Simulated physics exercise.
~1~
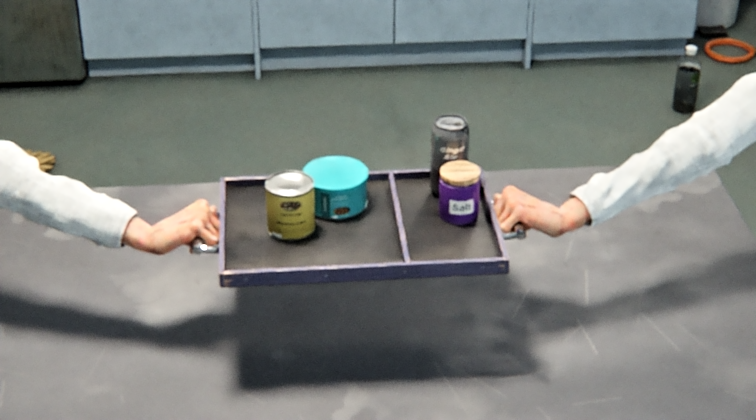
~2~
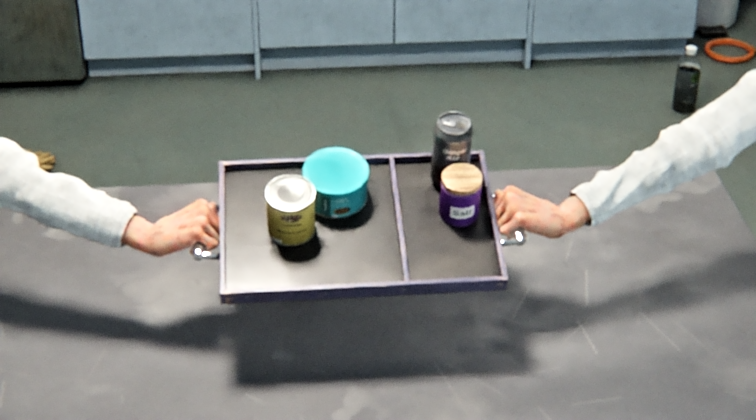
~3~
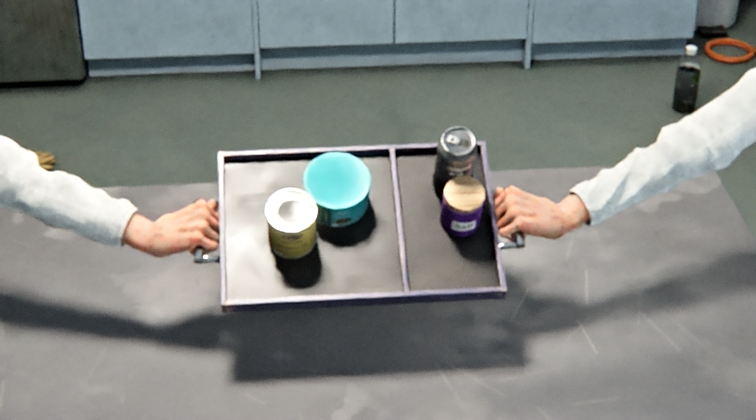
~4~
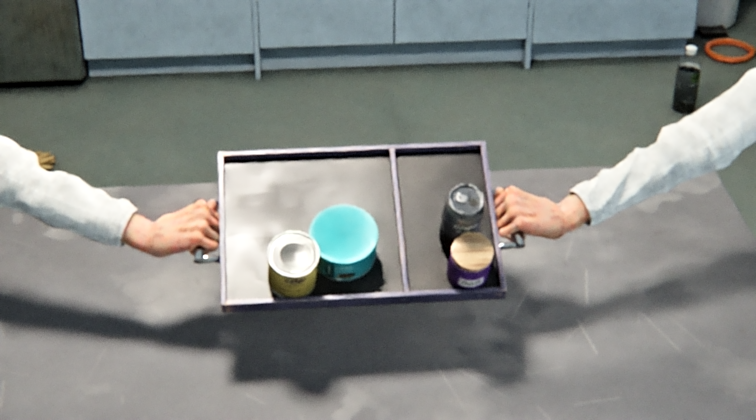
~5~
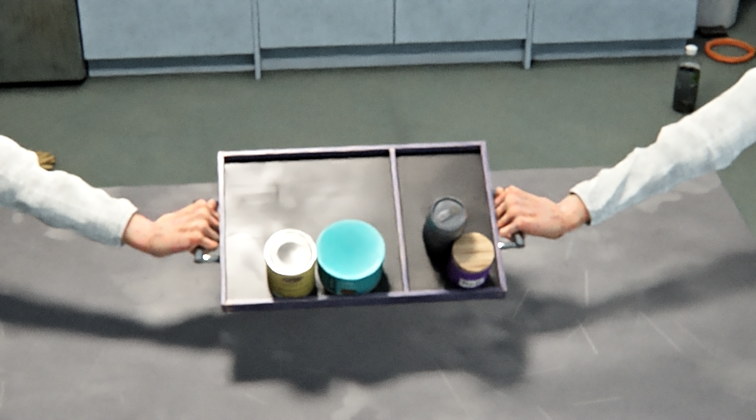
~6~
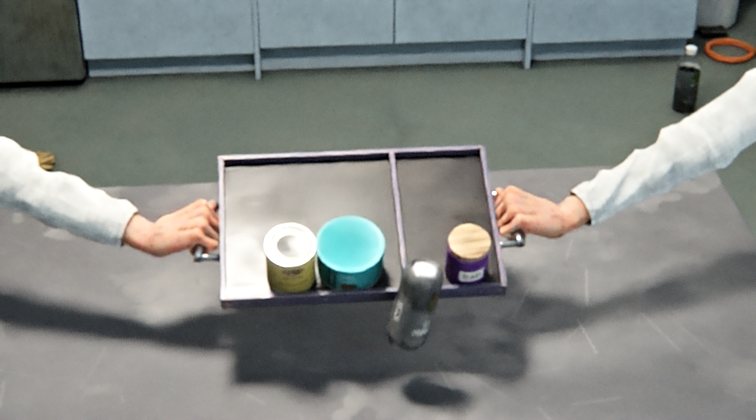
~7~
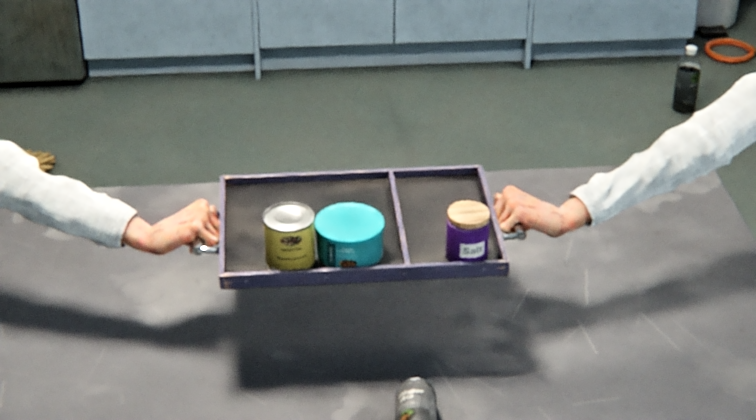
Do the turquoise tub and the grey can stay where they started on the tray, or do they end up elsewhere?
Both end up elsewhere. The turquoise tub slides to the near side of the tray, and the grey can goes over the near edge and off it.
